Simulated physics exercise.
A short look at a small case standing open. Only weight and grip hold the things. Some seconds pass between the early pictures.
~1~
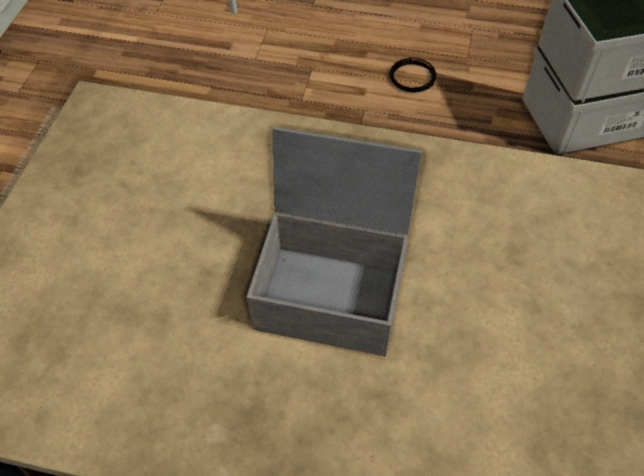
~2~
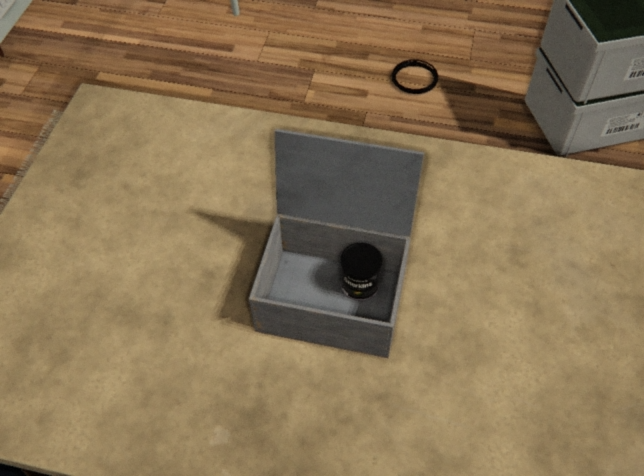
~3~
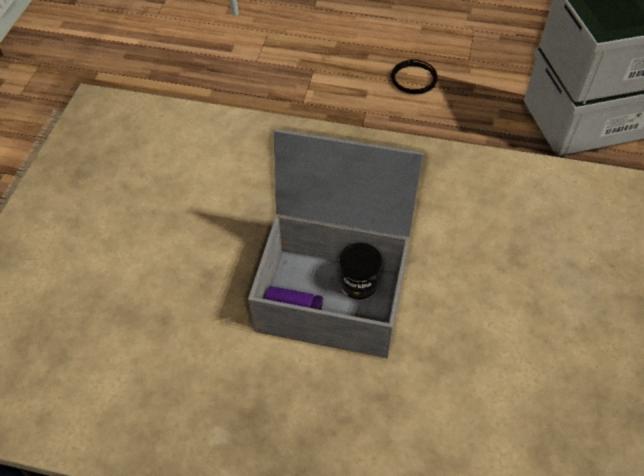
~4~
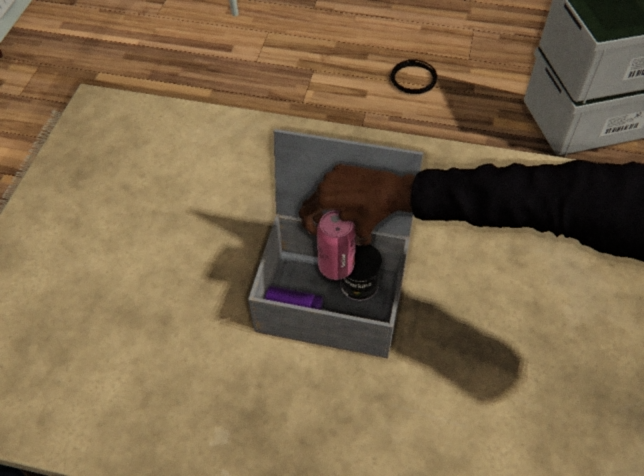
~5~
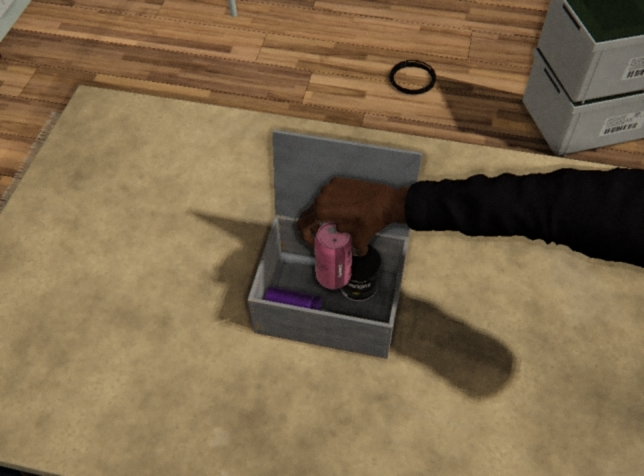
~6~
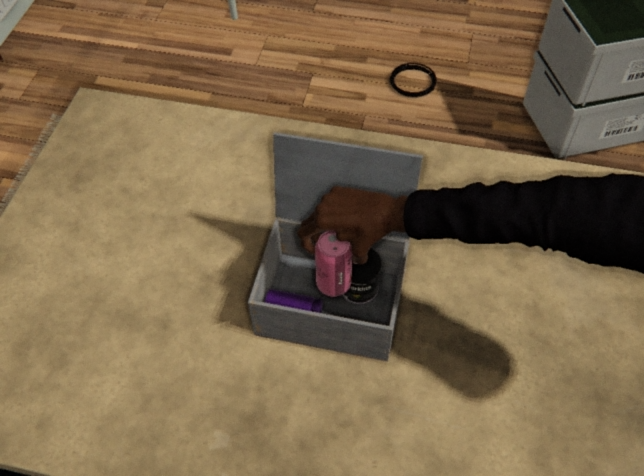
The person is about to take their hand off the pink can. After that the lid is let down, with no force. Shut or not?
In the end the lid closes.
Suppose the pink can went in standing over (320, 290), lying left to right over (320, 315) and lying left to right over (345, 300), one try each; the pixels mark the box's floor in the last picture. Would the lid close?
First, it stays ajar; second, it shuts flat; third, it shuts flat.
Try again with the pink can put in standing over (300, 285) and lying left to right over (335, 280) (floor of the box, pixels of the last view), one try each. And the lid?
First, it stays ajar; second, it is held up.
Then, 0.50 s later than the last frame, pink can tilted by 52° near (354, 304); purple shaker moved a little.
Then, 1.50 s later than the last frame, lid 66° above the rim; pink can on its side near (352, 311); purple shaker moved a little.
Then, 2.10 s later than the last frame, lid 19° above the rim; pink can on its side near (353, 312); purple shaker moved a little.
When it is over, lid shut; lying over in the box, pink can; the other 2 as before. End places, in pixels of the last picture, pink can near (352, 311).
